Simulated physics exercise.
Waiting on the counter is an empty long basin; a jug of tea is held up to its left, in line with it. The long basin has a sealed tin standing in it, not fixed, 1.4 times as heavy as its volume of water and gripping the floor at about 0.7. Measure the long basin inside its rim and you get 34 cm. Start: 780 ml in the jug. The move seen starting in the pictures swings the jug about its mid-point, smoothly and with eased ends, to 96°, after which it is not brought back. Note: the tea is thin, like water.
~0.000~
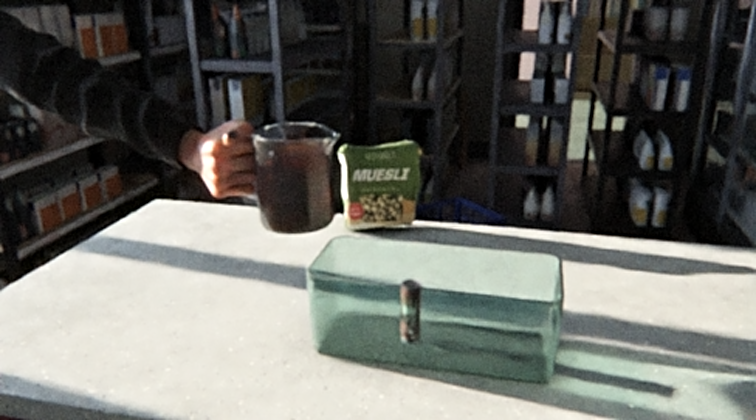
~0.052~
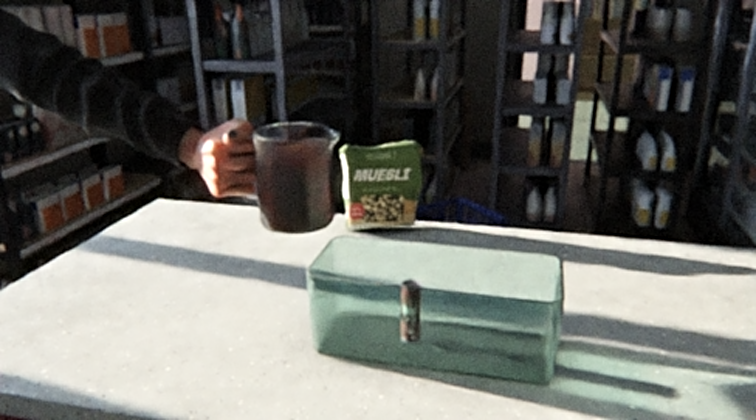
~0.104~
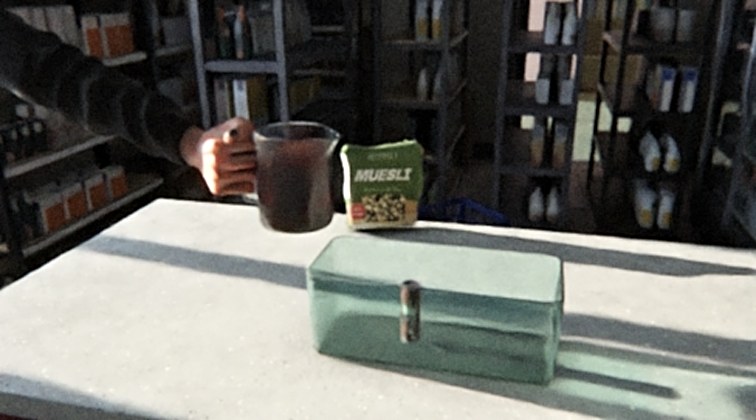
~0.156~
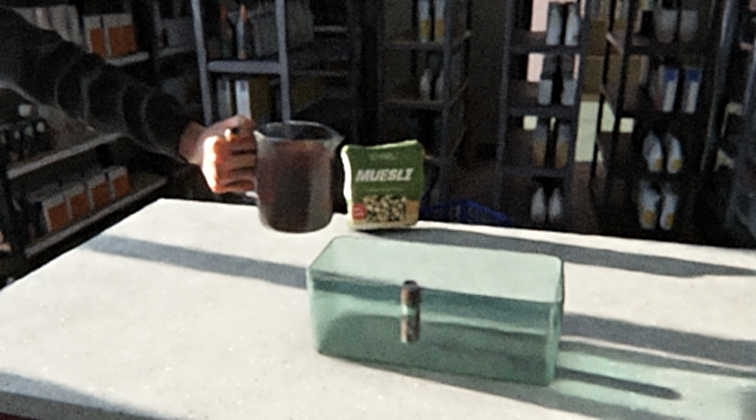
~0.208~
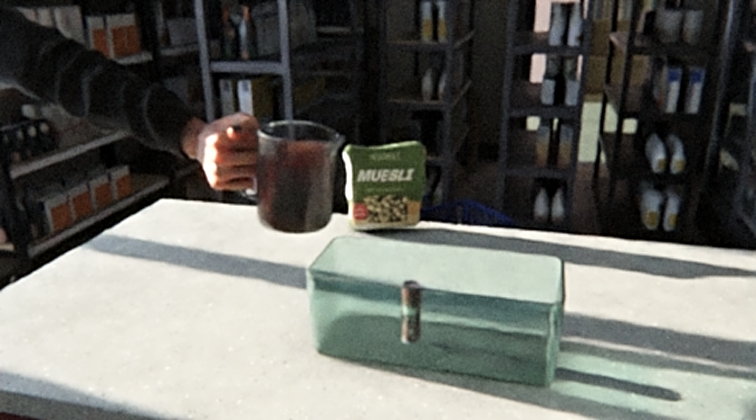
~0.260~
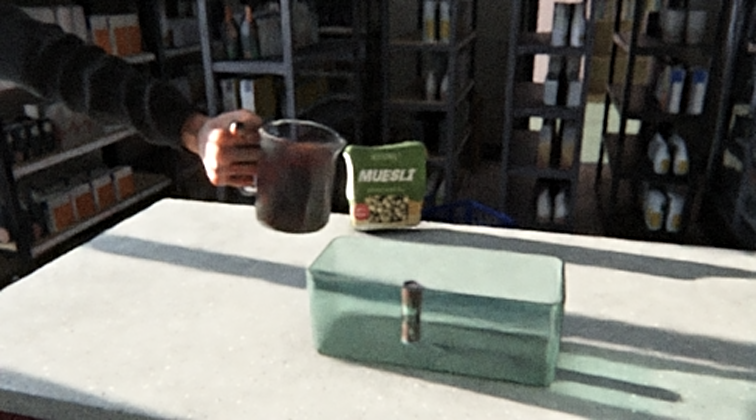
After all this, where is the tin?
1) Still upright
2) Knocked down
Answer: 2.
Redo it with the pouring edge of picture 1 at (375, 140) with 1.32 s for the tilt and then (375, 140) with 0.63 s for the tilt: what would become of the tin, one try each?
First it stays on its base; then it stays on its base.
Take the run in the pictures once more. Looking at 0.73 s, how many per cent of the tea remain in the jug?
94 %.
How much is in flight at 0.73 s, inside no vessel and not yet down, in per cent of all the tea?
My guess is roughly 6 %.
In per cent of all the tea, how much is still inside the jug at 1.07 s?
Remaining share: Approx. 52 %.
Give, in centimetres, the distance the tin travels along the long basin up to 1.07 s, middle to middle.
Centre to centre, close to 1 cm.
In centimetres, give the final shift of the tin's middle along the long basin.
8.5 cm.
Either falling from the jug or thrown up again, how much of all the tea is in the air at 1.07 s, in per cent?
I'd put it at about 16 per cent of the liquid.
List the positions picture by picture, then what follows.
In the first picture, tilt 0°; pouring edge (339, 136); surface from (262, 151) to (329, 155); the long basin's rim runs from (320, 255) to (562, 279); the tin's top is at (411, 286).
In the second picture, tilt 0°; pouring edge (340, 136); surface from (262, 151) to (330, 155).
In the third picture, tilt 1°; pouring edge (341, 137); surface from (263, 150) to (330, 155).
In the fourth picture, tilt 3°; pouring edge (342, 138); surface from (264, 150) to (332, 155).
In the fifth picture, tilt 6°; pouring edge (344, 141); surface from (265, 151) to (333, 156).
In the sixth picture, tilt 9°; pouring edge (347, 143); surface from (266, 152) to (334, 156).
By 0.73 s the tilt is 56° and 94 per cent is still to pour; the tin stands where it began.
By 1.07 s the tilt is 88° and 52 per cent is still to pour; the tin leans 5°.
By 1.43 s the tilt is 96° and 13 per cent is still to pour; the tin lies on its side.
By 1.82 s the tilt is 96° and 3 per cent is still to pour; the tin lies on its side.
At rest the tin lies on its side.
